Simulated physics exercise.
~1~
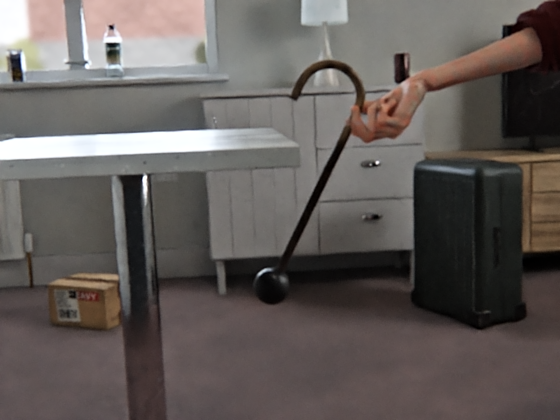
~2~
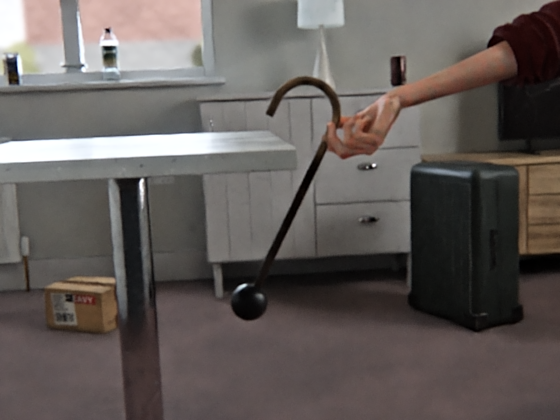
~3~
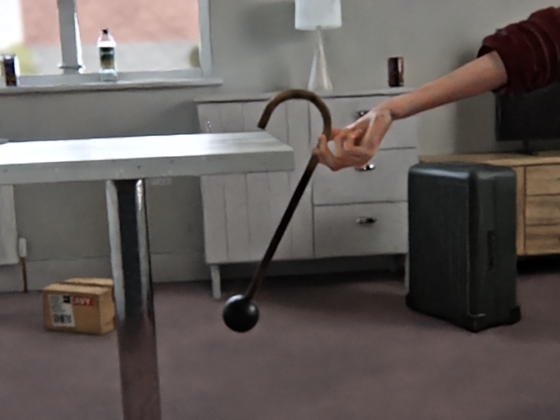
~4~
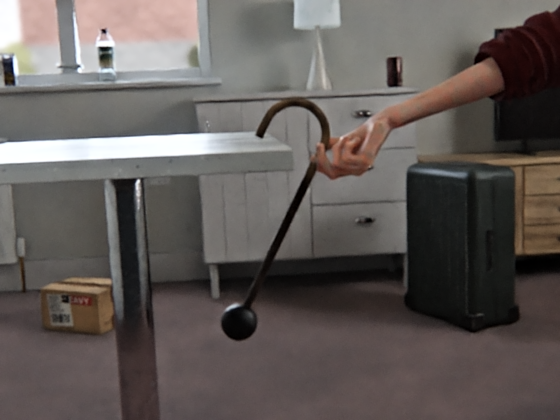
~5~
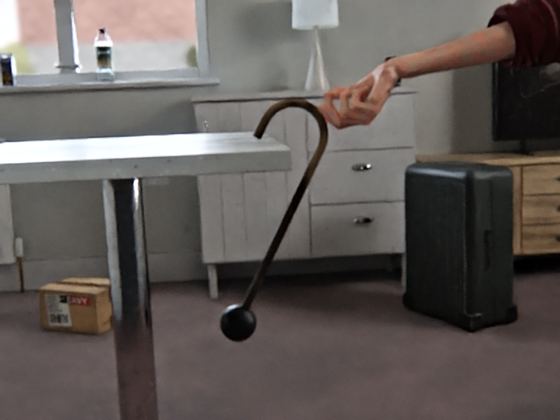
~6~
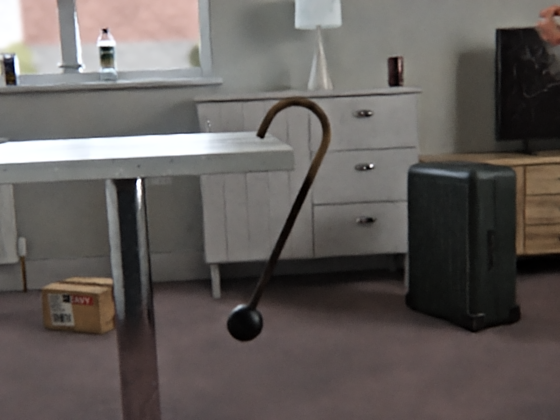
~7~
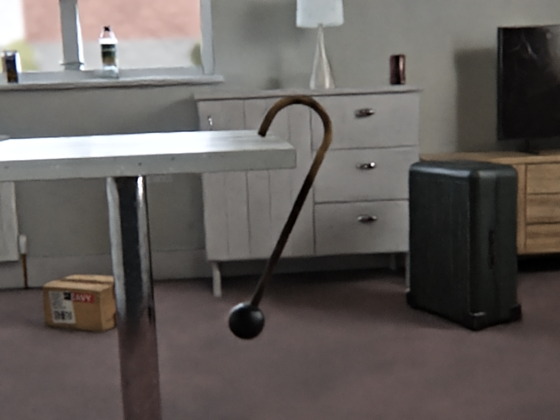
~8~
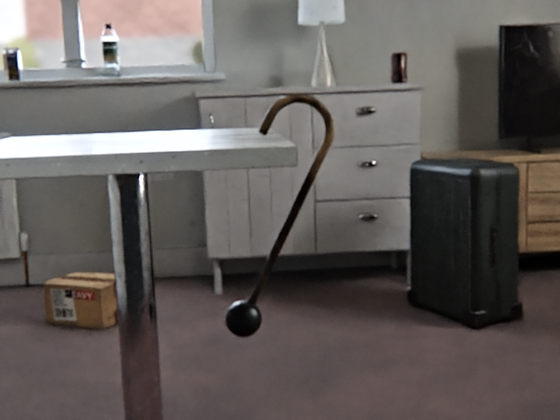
A dark cane-like stick with a curved handle and a round ball at its bottom was moved left by a hand and hooked onto the table's edge; the hand let go and withdrew, and the stick stayed hanging there.
